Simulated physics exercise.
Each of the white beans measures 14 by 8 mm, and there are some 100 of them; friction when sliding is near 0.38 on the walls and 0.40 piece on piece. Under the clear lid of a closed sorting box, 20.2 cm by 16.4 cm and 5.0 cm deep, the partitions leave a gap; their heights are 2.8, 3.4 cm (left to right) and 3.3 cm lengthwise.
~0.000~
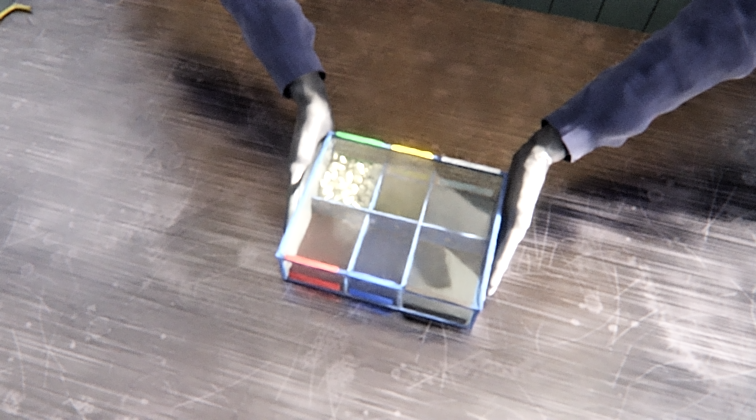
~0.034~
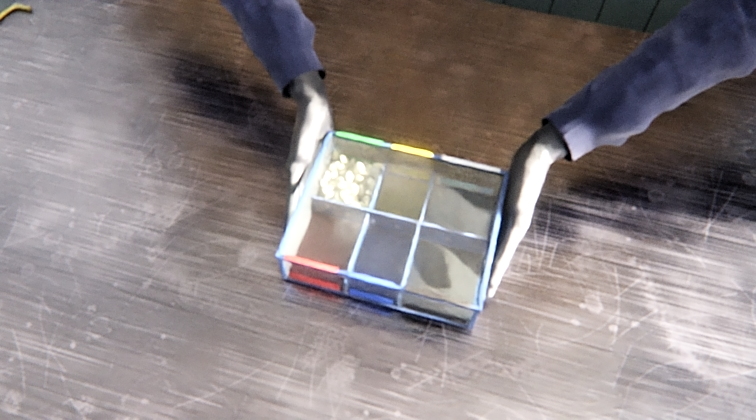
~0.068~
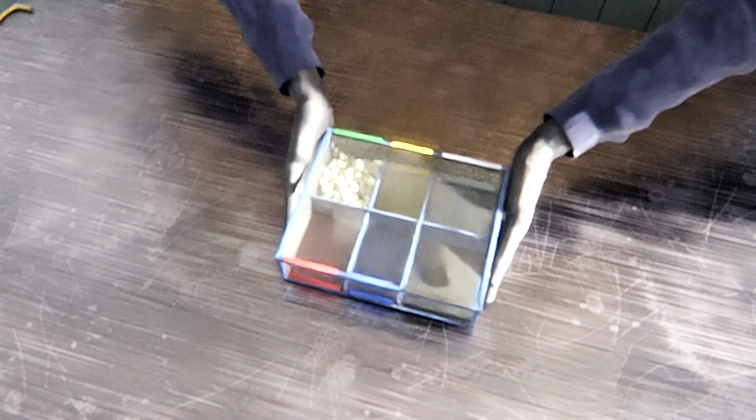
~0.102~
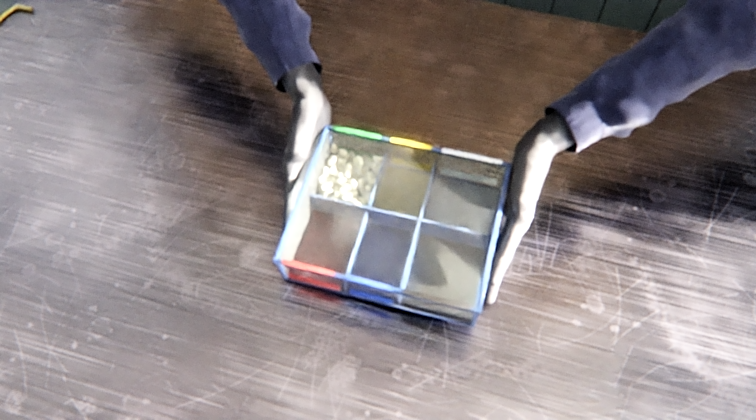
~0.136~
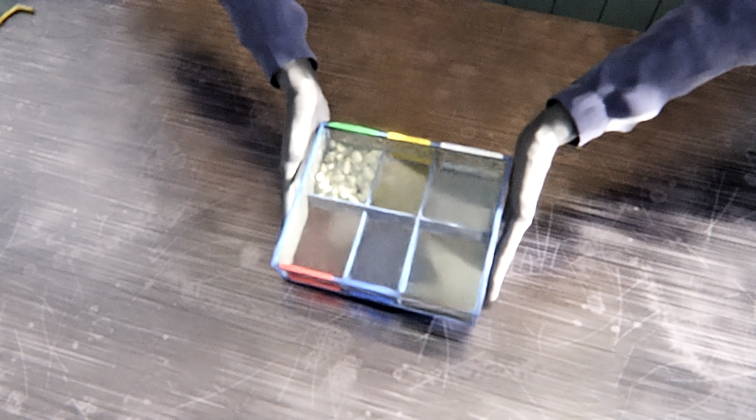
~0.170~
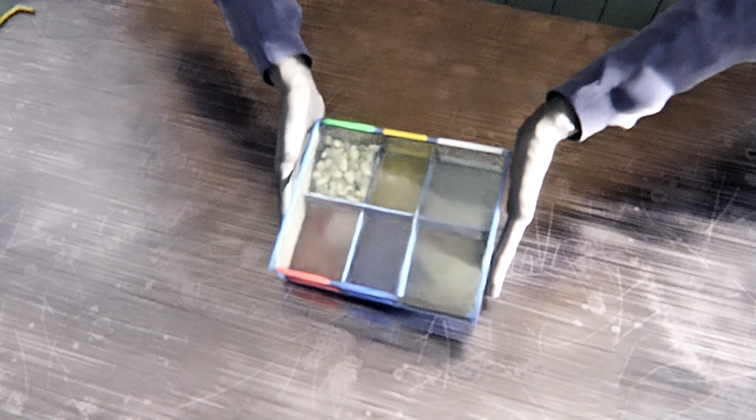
On a scratched, dark metallic-looking surface, two hands in dark blue sleeves hold a clear box with six compartments, pale beans gathered in the upper left one beside a green mark. The hands then tilt the box slightly, its far edge shifting a little upward, while the beans stay in their compartment.
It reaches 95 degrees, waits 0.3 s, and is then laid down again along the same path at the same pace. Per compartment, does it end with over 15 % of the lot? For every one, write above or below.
Red compartment above, blue compartment below, green compartment above, yellow compartment below, white compartment below, black compartment below.
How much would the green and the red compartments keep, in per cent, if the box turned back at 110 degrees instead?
Shares: Green 50, red 45, in per cent.
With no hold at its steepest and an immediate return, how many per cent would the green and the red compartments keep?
In that case green keeps 75% and red keeps 25%.
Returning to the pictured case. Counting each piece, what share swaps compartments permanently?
Share changed: Approx. 25 %.
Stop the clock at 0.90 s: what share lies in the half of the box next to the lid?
Roughly 60 per cent.
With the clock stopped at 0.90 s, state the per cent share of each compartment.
You'd see red at 20, blue at 0, green at 80, yellow at 0, white at 0 and black at 0 per cent.
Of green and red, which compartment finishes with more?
The green compartment.
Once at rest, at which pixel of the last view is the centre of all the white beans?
Close to pixel (341, 204).
After 0.90 s, tilt 95 degrees; red 20 %, green 80 %.
Then, at 1.38 s, tilt 53 degrees; red 25 %, green 75 %.
After 1.93 s, tilt 0 degrees; red 25 %, green 75 %.
At rest (2.3 s), red 25 %, blue 0 %, green 75 %, yellow 0 %, white 0 %, black 0 %.
